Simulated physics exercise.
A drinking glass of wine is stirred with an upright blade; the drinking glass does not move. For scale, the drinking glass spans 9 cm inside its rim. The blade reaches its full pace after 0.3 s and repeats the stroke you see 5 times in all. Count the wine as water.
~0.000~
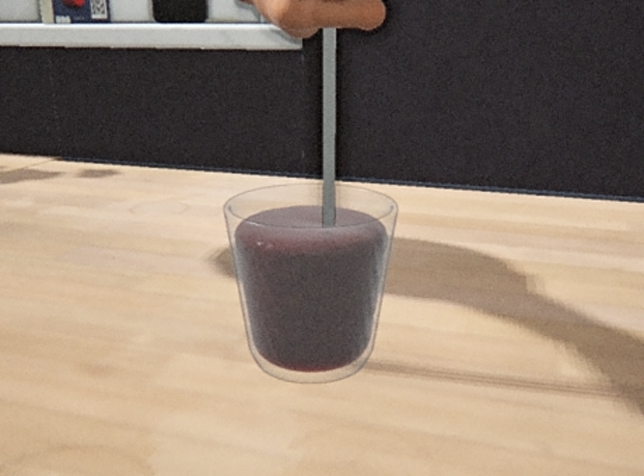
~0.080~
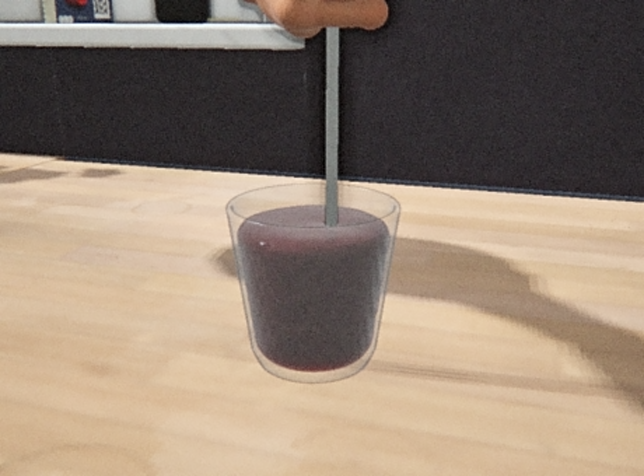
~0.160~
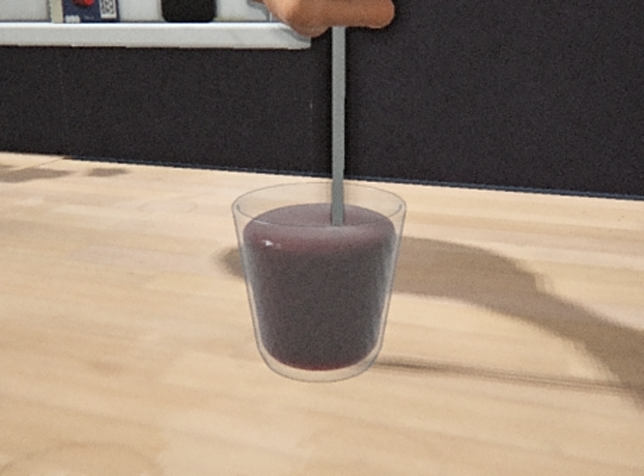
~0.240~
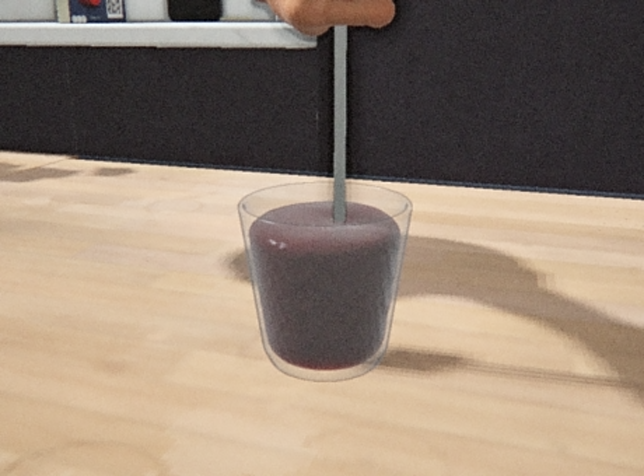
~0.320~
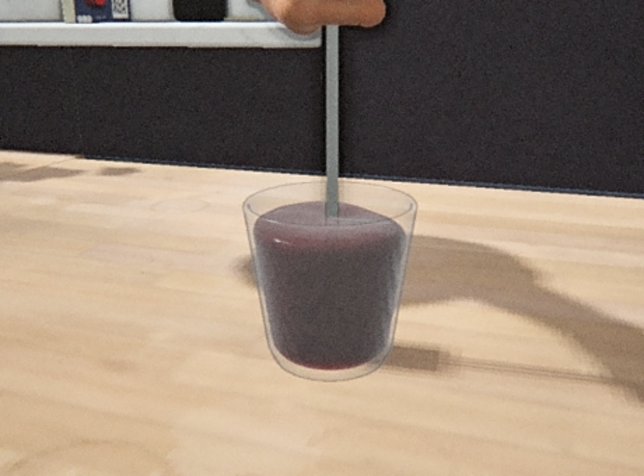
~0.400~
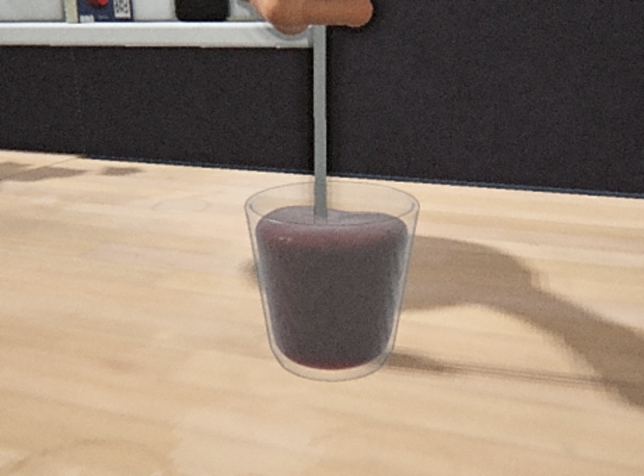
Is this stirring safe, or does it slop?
The drinking glass keeps it all.
Then, 1.16 s in, 0 ml is over the rim.
Then, 1.91 s in, 0 ml is over the rim.
Then, 2.67 s in, 0 ml is over the rim.
Then, 3.43 s in, 0 ml is over the rim.
Finally, 0 ml is over the rim.
